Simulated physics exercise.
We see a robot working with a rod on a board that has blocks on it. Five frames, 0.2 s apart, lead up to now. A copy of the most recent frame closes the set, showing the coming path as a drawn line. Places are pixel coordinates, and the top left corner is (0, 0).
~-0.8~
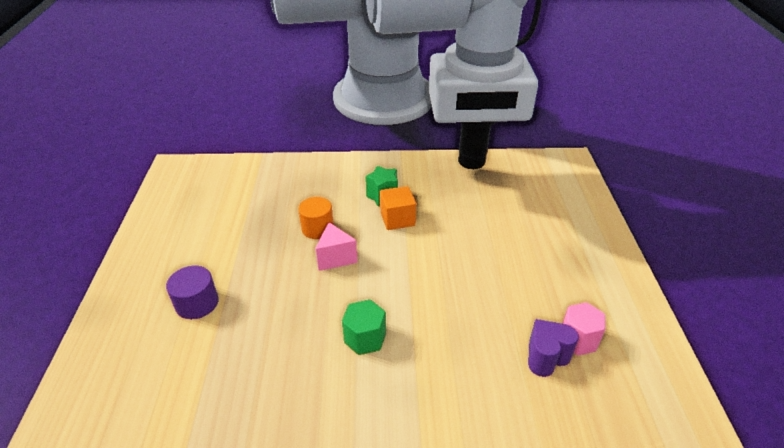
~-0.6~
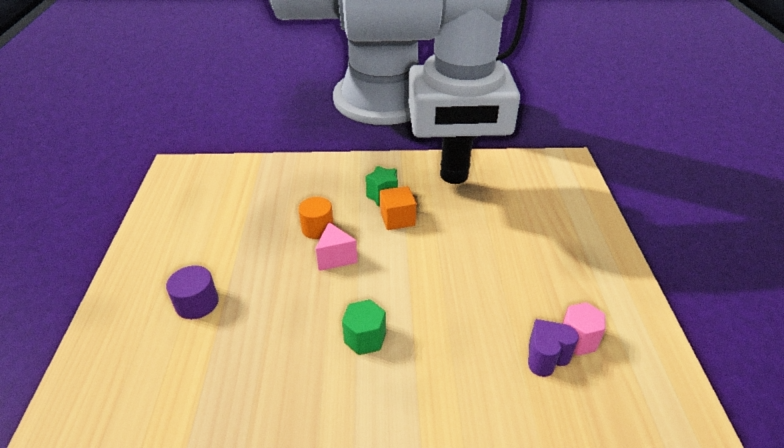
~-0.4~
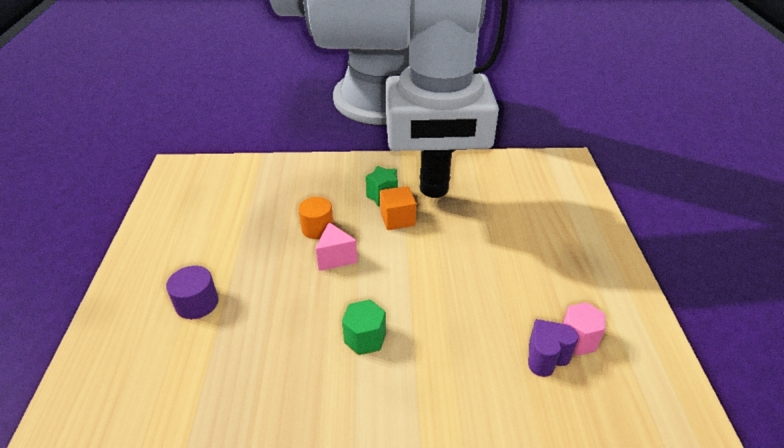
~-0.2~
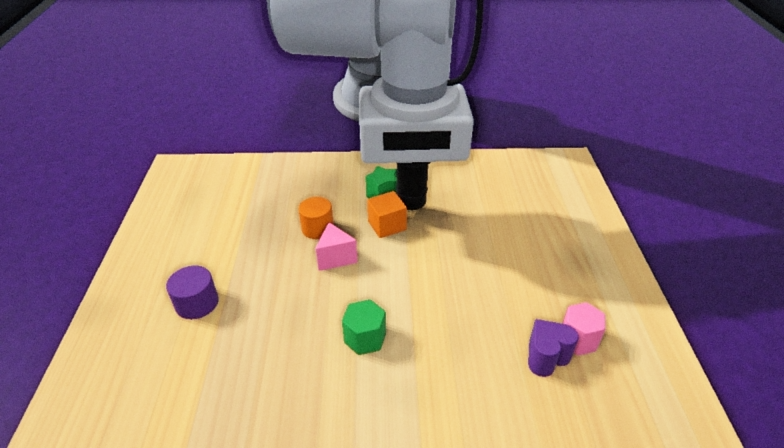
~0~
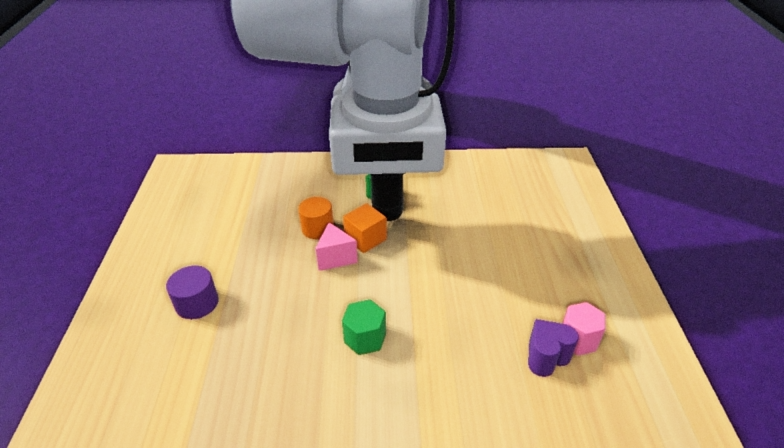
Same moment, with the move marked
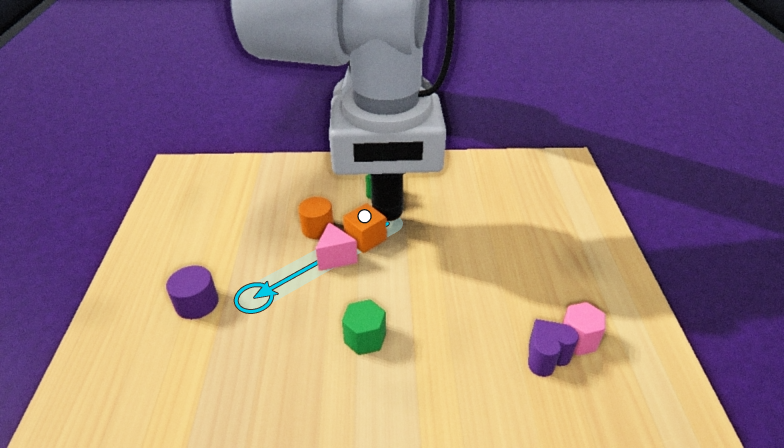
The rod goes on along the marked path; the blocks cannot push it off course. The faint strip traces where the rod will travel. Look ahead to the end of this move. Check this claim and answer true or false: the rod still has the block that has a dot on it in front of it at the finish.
True - the claim holds.
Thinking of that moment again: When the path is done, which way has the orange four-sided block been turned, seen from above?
Its spin: Anticlockwise.
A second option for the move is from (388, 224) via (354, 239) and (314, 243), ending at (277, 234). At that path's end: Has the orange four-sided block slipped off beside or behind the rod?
In short: Yes.
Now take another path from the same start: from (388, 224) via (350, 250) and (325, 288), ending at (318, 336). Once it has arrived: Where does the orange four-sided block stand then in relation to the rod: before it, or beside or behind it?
That block drops off.
The drawn path runs from (388, 224) to (254, 298); the dot is on the orange four-sided block.
On the path given first. One third of the way, rod at (346, 235); pink triangular block at (303, 260); orange four-sided block at (322, 242), turned 15° anticlockwise.
Two thirds of the way, rod at (301, 260); pink triangular block at (263, 294), turned 25° anticlockwise; orange four-sided block at (277, 271), turned 30° anticlockwise.
At the end, rod at (251, 286); purple circular block not moved; orange circular block not moved; pink triangular block at (233, 332), turned 55° anticlockwise; orange four-sided block at (232, 305), turned 60° anticlockwise.
